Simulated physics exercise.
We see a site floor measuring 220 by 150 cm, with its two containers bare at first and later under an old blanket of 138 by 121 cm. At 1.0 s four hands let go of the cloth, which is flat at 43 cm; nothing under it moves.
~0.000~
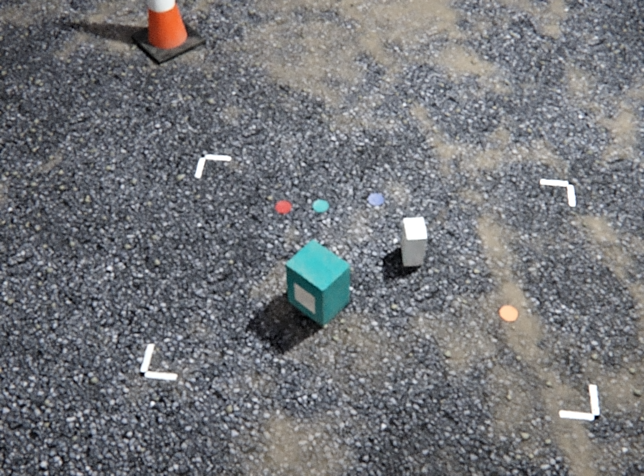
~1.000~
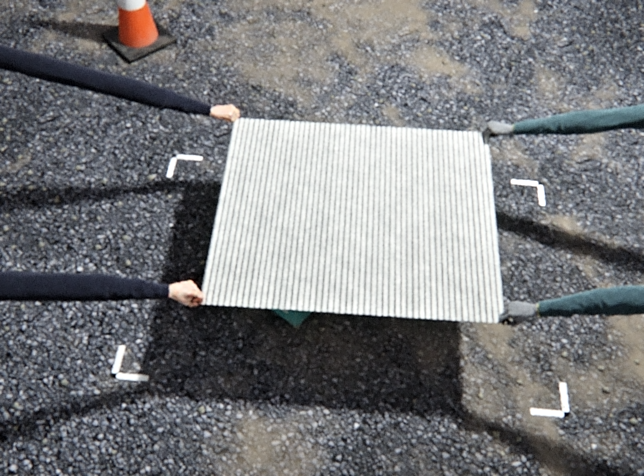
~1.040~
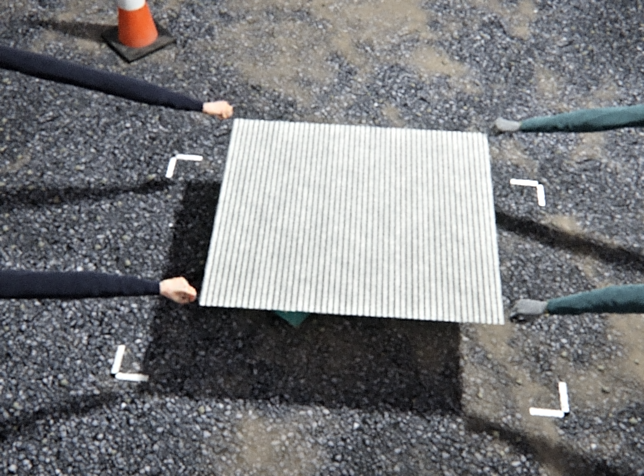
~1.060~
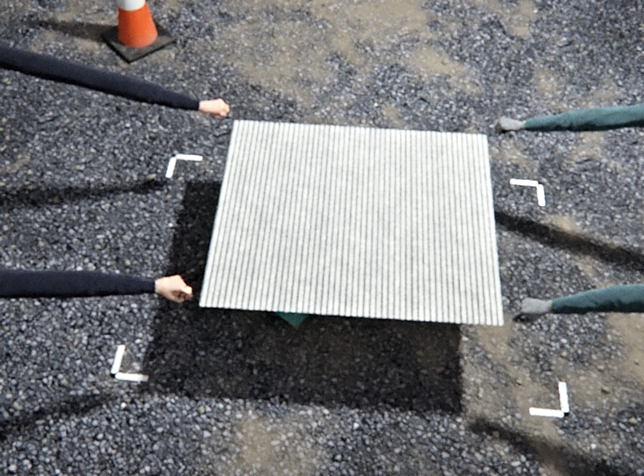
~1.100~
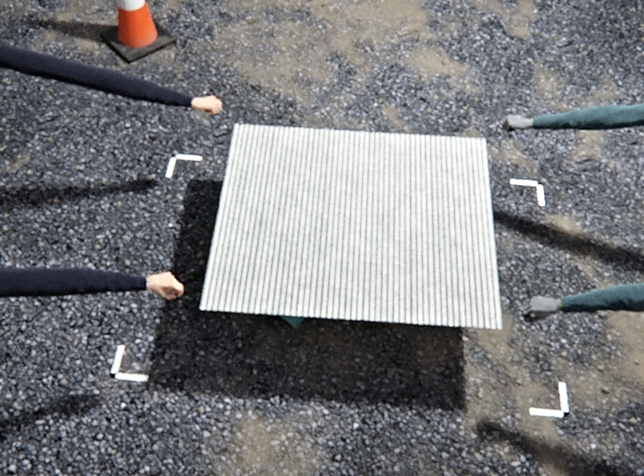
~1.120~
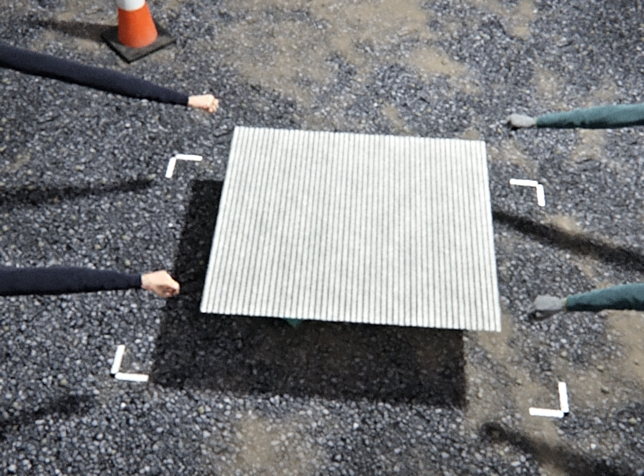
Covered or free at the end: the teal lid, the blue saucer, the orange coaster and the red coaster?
In order: The teal lid vanishes under it; the blue saucer gets covered; the orange coaster still shows; the red coaster ends under the cloth.
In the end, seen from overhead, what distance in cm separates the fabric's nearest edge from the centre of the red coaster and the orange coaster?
I'd put the first at about 12 cm and the second at about 14 cm.
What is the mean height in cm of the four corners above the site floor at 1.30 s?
Some 6 cm up.
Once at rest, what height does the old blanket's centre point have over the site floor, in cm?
I'd put it near 30 cm.
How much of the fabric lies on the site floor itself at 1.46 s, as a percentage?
I'd say about 25 in a hundred.
After 1.3 s, 0 % of it is down, spanning 137 by 120 cm, above red coaster, teal lid, blue saucer.
After 1.5 s, 25 % of it is down, spanning 133 by 119 cm, above red coaster, teal lid, blue saucer.
After 1.6 s, 25 % of it is down, spanning 133 by 117 cm, above red coaster, teal lid, blue saucer.
After 1.8 s, 30 % of it is down, spanning 133 by 117 cm, above red coaster, teal lid, blue saucer.
After 3.3 s, 30 % of it is down, spanning 134 by 117 cm, above red coaster, teal lid, blue saucer.
